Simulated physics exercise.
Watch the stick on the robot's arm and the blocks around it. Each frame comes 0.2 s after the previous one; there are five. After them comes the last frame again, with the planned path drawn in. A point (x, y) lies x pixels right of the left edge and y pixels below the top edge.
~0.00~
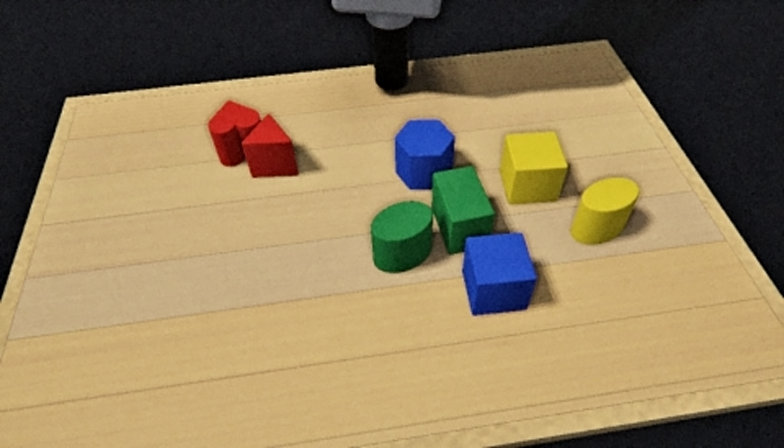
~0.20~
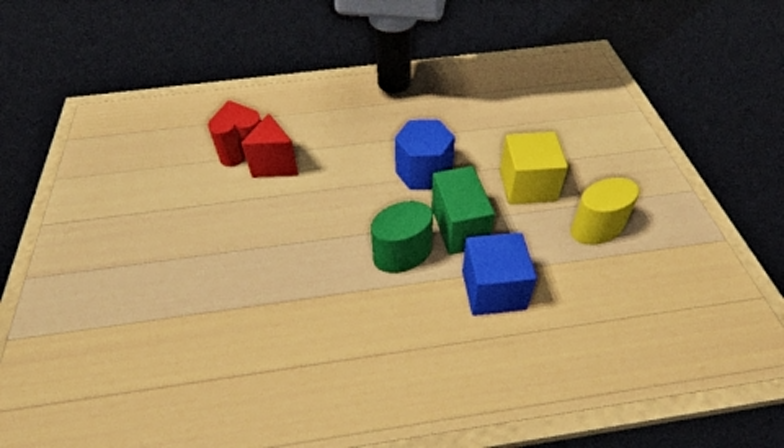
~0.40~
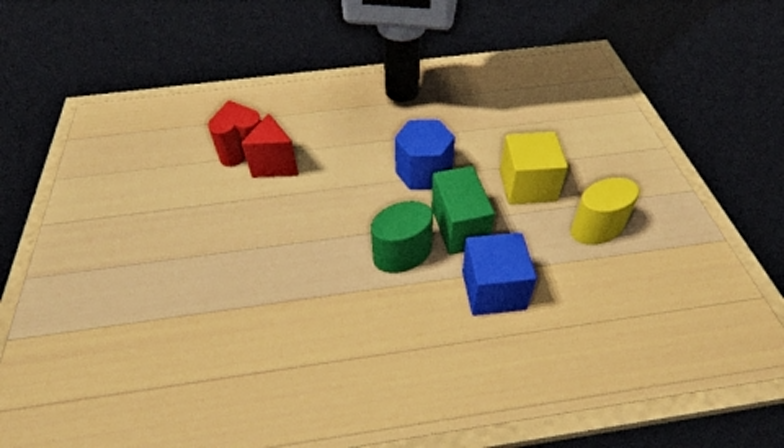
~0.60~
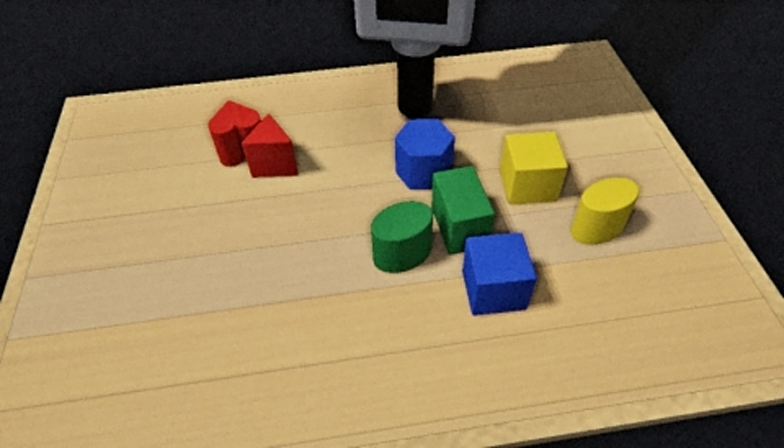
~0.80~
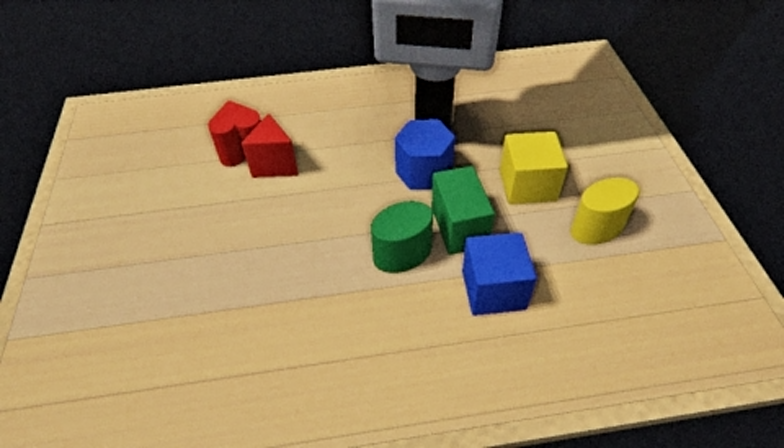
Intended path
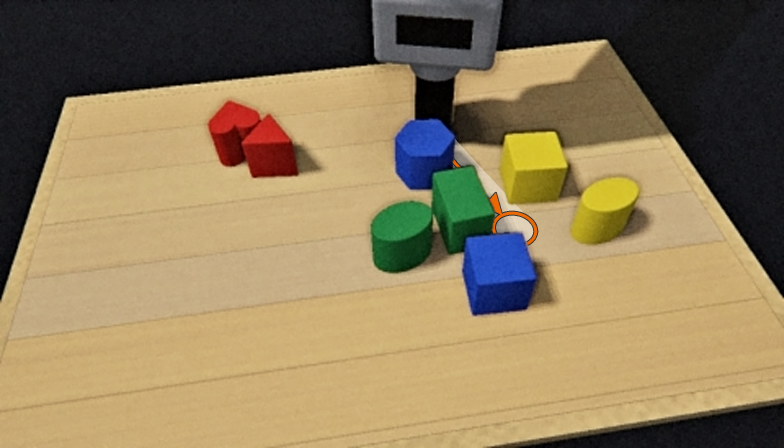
A robot arm with a dark stick reaches in at the top of a pale wooden board against a black background, seen from above at an angle. Two red blocks sit at upper left, with blue and green blocks clustered near the centre and two yellow ones to the right. The stick moves slightly right and towards the viewer, behind the blue six-sided block, while the blocks and camera stay still.
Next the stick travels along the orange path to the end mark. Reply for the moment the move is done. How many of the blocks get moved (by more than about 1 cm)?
Once the path ends, one block will have shifted.
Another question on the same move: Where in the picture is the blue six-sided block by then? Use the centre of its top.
It sits at (426, 154).
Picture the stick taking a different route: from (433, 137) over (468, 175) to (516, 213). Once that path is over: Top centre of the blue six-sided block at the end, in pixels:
The centre of its top face lies at (427, 153).
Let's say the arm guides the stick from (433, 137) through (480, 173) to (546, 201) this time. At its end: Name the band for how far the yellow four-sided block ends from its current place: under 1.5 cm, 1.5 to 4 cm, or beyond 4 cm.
Over 4 cm.
The line goes from (433, 137) directly to (515, 229).
The first path, step by step. One third of the way, stick at (458, 158); blue six-sided block at (427, 153), turned 50° clockwise.
Two thirds of the way, stick at (486, 190); blue six-sided block at (426, 154), turned 55° clockwise; green oblong block at (464, 195).
At the end, stick at (516, 222); blue six-sided block at (426, 154), turned 55° clockwise; green oblong block at (464, 195); blue four-sided block unmoved; yellow four-sided block at (541, 151), turned 15° anticlockwise.
